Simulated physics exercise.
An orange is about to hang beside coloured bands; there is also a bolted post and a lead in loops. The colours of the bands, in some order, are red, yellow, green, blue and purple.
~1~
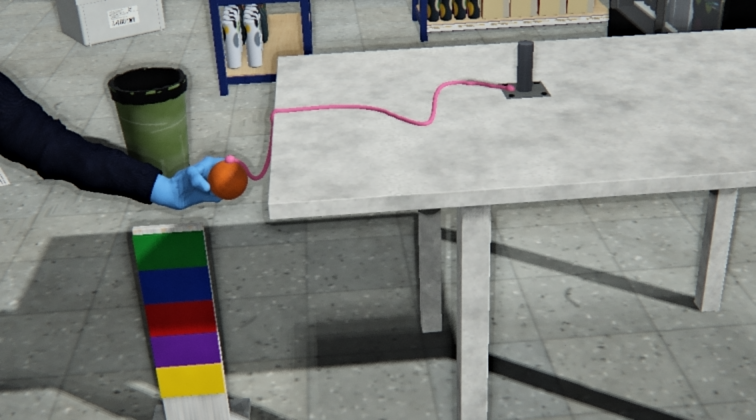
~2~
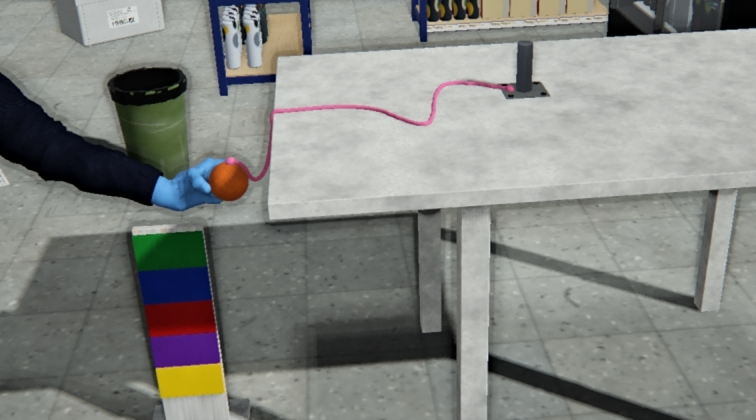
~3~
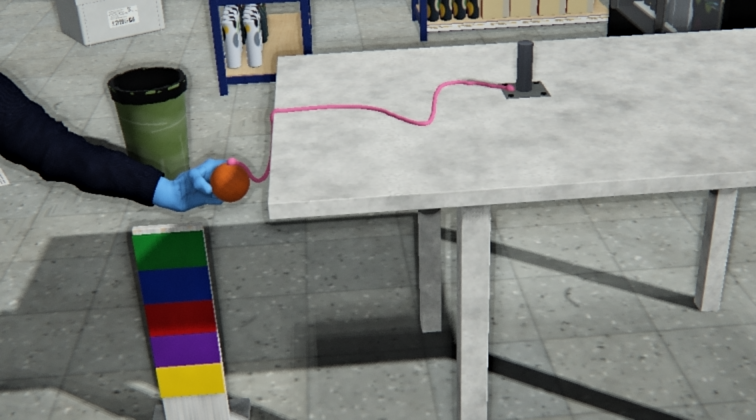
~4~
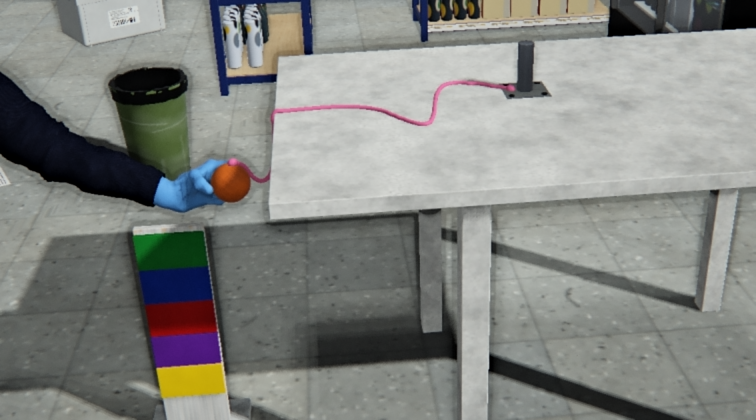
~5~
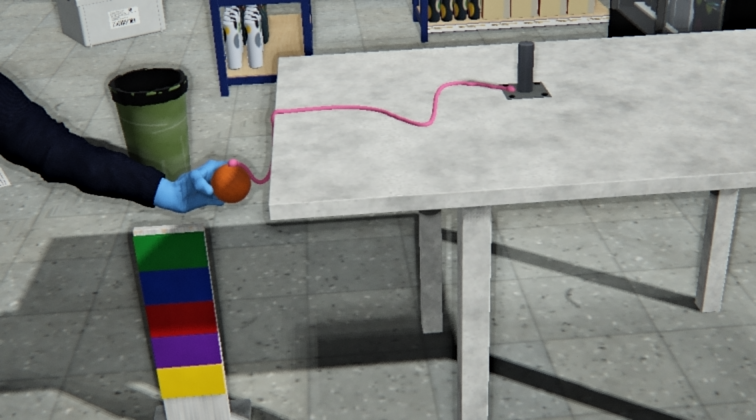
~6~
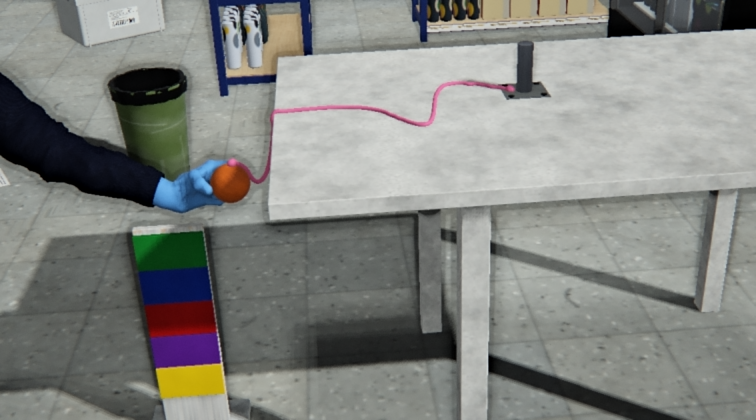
In the video, a blue-gloved hand holds an orange ball tied to a pink cord just off the left edge of a grey table, above a strip of green, blue, red, purple and yellow bands, and barely moves.
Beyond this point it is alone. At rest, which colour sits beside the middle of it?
Its centre is beside purple.
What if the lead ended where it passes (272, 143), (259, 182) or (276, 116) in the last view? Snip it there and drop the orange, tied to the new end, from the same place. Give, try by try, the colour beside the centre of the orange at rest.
Result per try - blue; red; green.
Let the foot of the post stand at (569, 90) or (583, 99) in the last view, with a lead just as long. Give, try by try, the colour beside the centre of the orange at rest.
In turn, red and then red.
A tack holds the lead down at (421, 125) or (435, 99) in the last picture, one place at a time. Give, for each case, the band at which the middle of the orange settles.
In that order: Blue; red.
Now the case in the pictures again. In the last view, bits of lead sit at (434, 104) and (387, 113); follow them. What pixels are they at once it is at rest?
(387, 106) and (279, 119), roughly.
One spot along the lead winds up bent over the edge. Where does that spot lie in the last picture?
It lies at about (382, 112).
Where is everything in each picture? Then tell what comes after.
Orange (228, 180); green (170, 252); blue (176, 287); red (181, 319); purple (186, 351); yellow (191, 381), in the first picture.
Orange (229, 182); lead through (475, 84) (435, 101) (403, 120) (334, 107) (272, 137), in the second picture.
Orange (230, 183), in the third picture.
Orange (231, 183); lead through (476, 83) (436, 101) (404, 119) (335, 107) (274, 137), in the fourth picture.
Orange (231, 183), in the fifth picture.
Orange (230, 183); lead through (475, 84) (435, 101) (403, 120) (335, 108) (273, 137), in the sixth picture.
Soon after, orange near (310, 326); level with purple.
After that, orange near (281, 336); level with purple.
In the end, orange near (297, 335); level with purple. Its middle rests at the purple band.
